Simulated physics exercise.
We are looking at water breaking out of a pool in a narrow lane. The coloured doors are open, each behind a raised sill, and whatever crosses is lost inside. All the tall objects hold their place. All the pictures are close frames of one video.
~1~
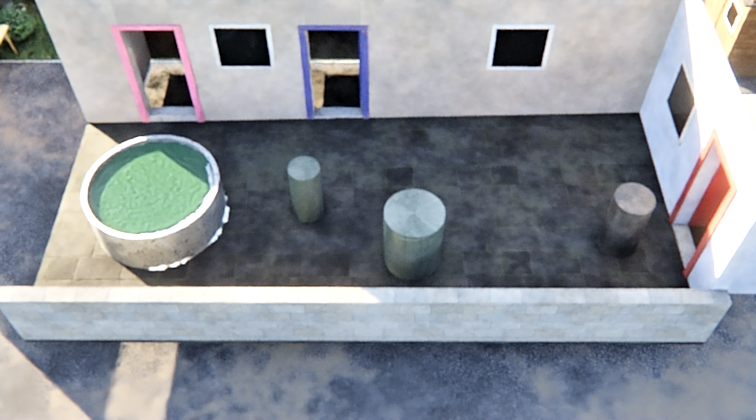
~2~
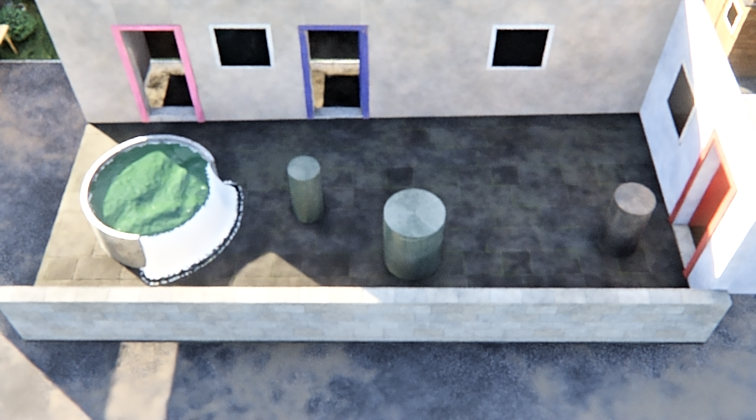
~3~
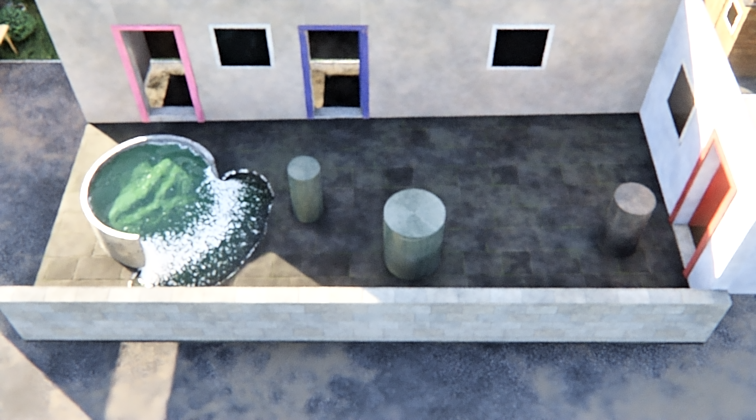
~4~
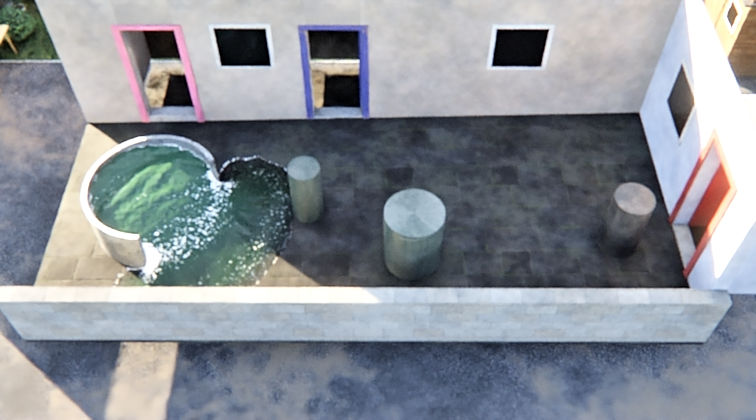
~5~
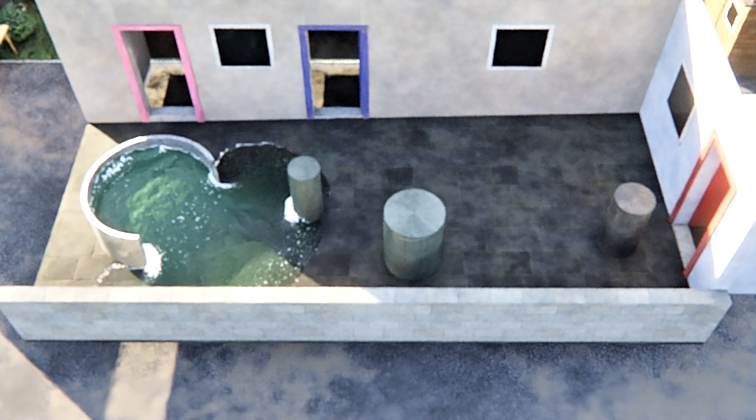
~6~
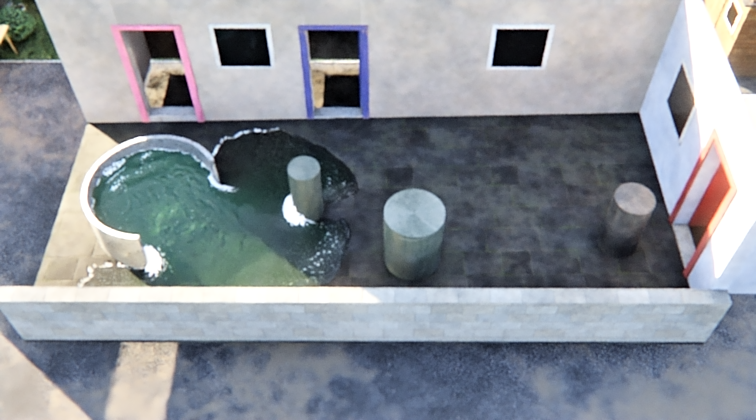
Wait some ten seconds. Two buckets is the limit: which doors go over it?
The red door lets in more than two buckets; the pink door stays within two buckets; the blue door lets in more than two buckets.
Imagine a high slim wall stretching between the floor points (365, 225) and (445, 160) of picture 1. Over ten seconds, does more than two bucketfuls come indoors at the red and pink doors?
Outcome - red door comes in high; pink door comes in low.
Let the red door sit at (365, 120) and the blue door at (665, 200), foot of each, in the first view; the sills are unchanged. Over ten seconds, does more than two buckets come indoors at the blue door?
So the blue door comes in low, it seems.
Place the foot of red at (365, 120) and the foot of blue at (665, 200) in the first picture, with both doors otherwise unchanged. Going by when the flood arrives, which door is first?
First comes the door marked red.
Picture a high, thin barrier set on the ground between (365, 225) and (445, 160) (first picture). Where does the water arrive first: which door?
My pick is the door marked blue.
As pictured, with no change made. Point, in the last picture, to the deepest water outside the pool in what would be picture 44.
Somewhere near (608, 142).
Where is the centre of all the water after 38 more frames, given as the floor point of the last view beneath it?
My reading is close to (354, 208).
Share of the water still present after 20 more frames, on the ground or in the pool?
92 %.
A moment on, water covers 35 % of the floor; the red door not reached, the pink door not reached, the blue door wet at the sill, nothing in.
Next, water covers 50 % of the floor; the red door not reached, the pink door not reached, the blue door under two buckets in.
Then, water covers 75 % of the floor; the red door under two buckets in, the pink door not reached, the blue door over two buckets in.
Later, water covers 90 % of the floor; the red door over two buckets in, the pink door wet at the sill, nothing in, the blue door over two buckets in.
In the end, water covers 80 % of the floor; the red door over two buckets in, the pink door wet at the sill, nothing in, the blue door far over two buckets in.
